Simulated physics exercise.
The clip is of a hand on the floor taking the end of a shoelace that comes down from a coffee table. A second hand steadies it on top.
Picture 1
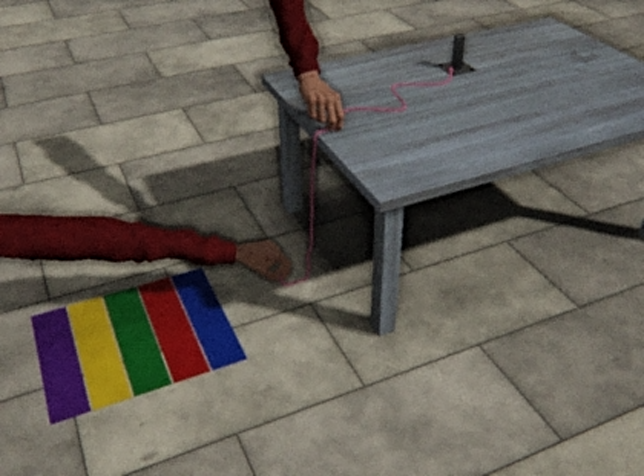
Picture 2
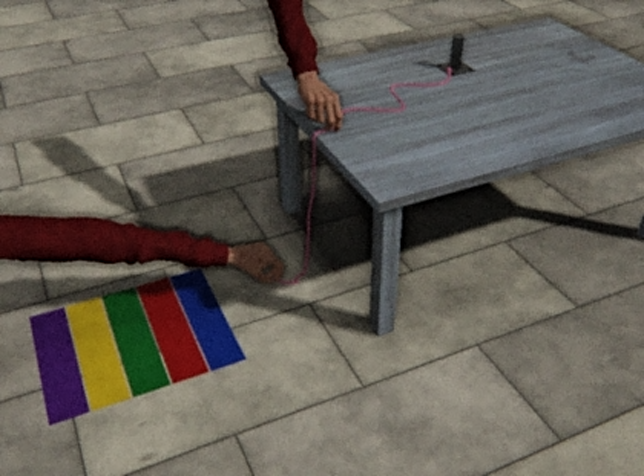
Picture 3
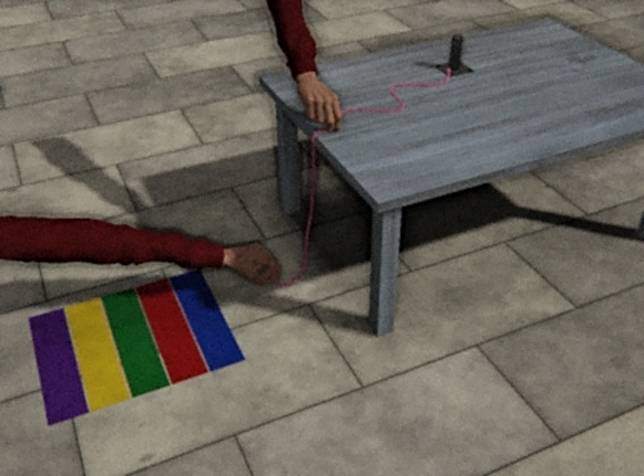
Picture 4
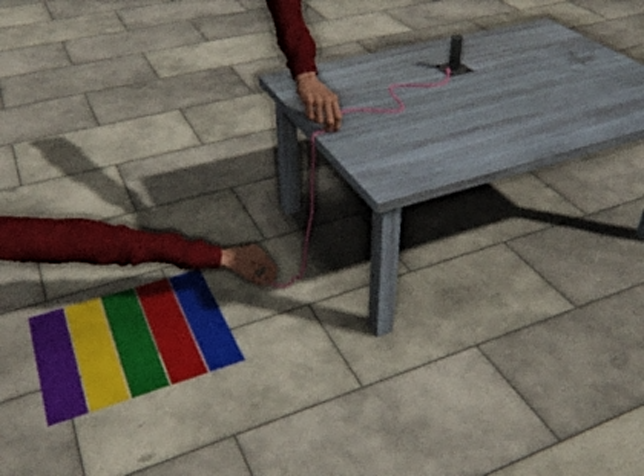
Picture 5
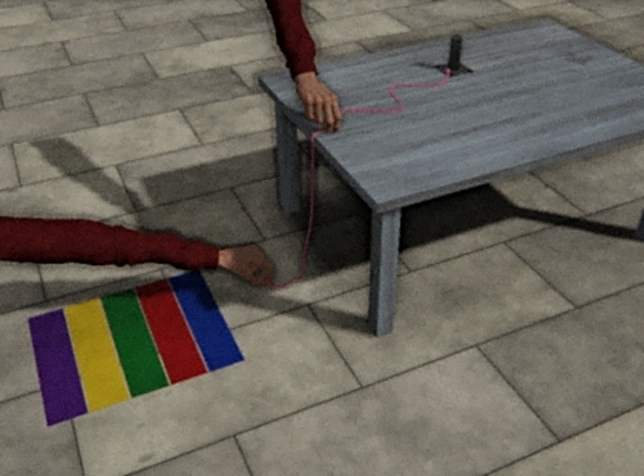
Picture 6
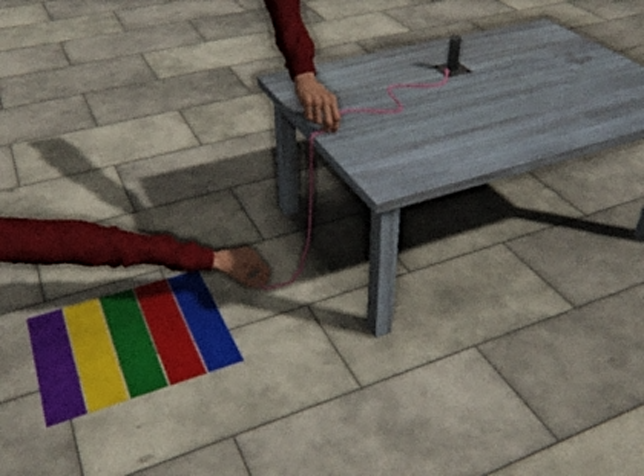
A hand in a dark red sleeve reaches in from the left, low over grey stone paving seen from above at an angle, holding the end of a thin pink shoelace. The lace runs down from a grey wooden coffee table, where another red-sleeved hand rests at the edge, near a striped purple, yellow, green, red and blue mat. The lower hand draws the end slightly left, while the upper hand stays nearly still.
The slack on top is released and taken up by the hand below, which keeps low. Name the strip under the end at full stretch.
Over yellow.
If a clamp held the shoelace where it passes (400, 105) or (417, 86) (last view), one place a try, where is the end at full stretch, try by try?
Try by try, around (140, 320) and (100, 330).
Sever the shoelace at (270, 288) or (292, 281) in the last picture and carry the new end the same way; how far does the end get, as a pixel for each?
In that order: (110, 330) and (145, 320).
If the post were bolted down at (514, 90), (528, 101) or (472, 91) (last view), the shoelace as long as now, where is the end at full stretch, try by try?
Try by try, around (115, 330), (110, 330) and (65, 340).
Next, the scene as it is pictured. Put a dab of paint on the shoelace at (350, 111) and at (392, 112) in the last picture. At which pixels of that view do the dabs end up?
They go to (301, 128) and to (335, 112).
Soon after, end near (152, 316); over red.
Then, end near (110, 329); over green.
At full stretch, end near (85, 336); over yellow. The end stops over the yellow strip.
